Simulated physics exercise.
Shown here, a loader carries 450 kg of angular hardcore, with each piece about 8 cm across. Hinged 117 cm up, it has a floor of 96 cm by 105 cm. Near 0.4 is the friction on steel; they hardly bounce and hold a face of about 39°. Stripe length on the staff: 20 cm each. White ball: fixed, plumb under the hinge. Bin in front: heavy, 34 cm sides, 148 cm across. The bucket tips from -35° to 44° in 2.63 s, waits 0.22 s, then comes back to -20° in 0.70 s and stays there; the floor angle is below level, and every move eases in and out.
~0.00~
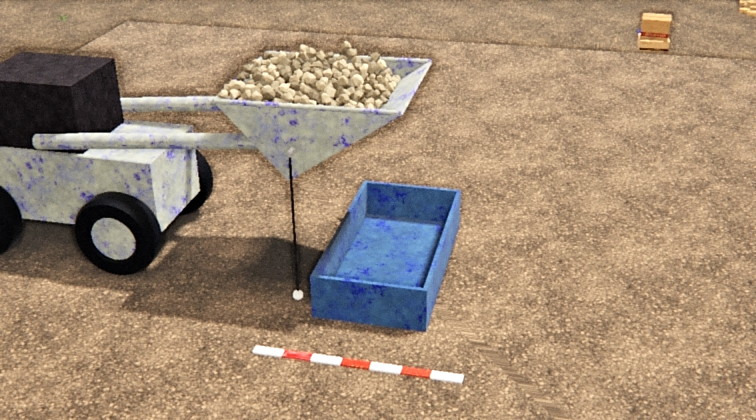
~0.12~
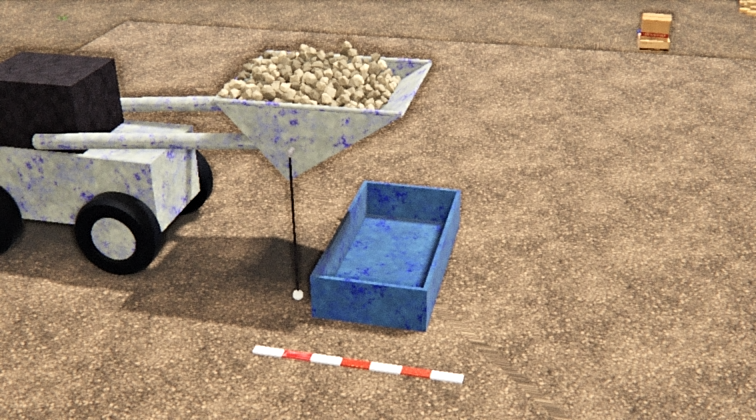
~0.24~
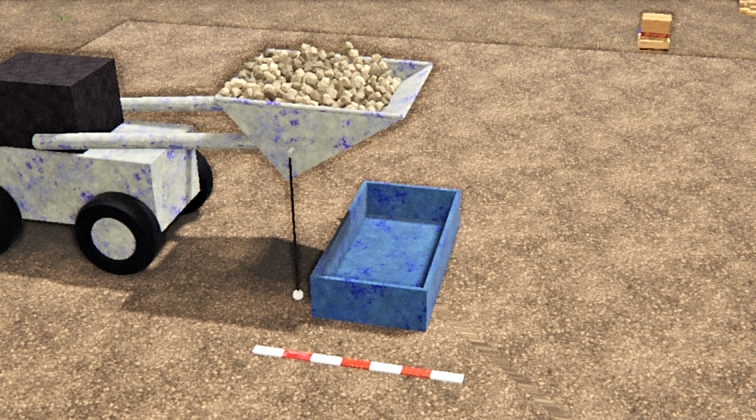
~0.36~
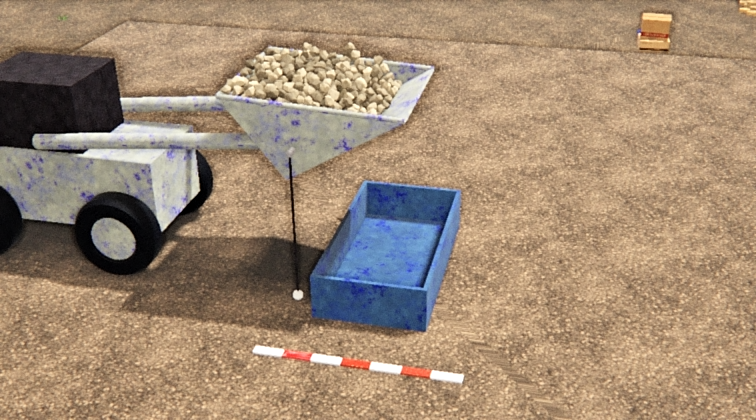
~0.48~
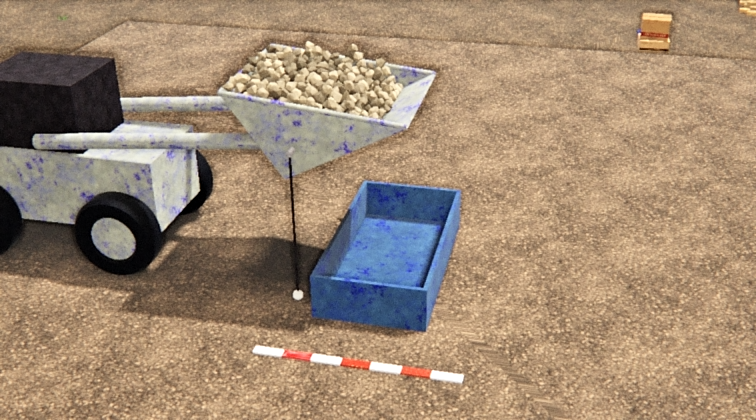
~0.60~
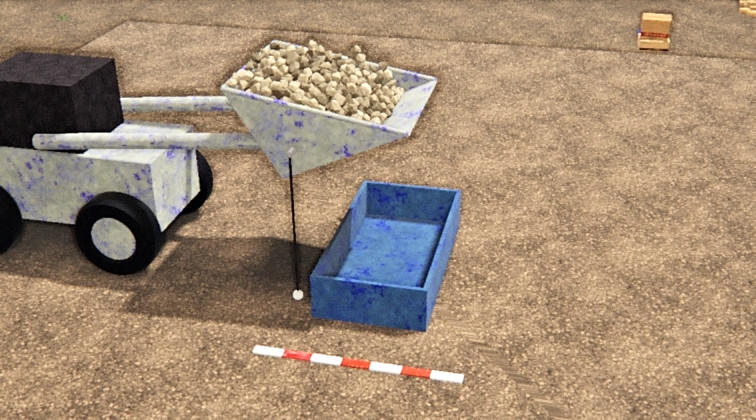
The clip shows a wheeled loader holding a raised bucket of pale stones beside a blue bin, at first almost still; then the bucket slowly tilts slightly forward to the right, and the stones shift a little inside it.
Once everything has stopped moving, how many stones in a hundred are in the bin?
Roughly 90 of every hundred stones are there.
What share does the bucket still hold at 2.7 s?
Estimate: Approx. 10 %.
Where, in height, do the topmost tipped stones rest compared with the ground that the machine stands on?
Close to 48 cm above that ground.
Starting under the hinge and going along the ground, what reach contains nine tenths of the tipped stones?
About 90 cm.
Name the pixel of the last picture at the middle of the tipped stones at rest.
(408, 251).
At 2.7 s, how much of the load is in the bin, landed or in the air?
At that moment: Approx. 85 %.
After 2.0 s the floor is at 32°; 91 % in the bucket, 9 % in the bin; the foremost stones are at (431, 265).
After 2.7 s the floor is at 44°; 10 % in the bucket, 85 % in the bin, 5 % beside or beyond the bin; the foremost stones are at (514, 280).
After 4.0 s the floor is at -20°; 0 % in the bucket, 90 % in the bin, 10 % beside or beyond the bin; the foremost stones are at (551, 287).
After 6.6 s the floor is at -20°; 0 % in the bucket, 90 % in the bin, 10 % beside or beyond the bin; the foremost stones are at (552, 287).
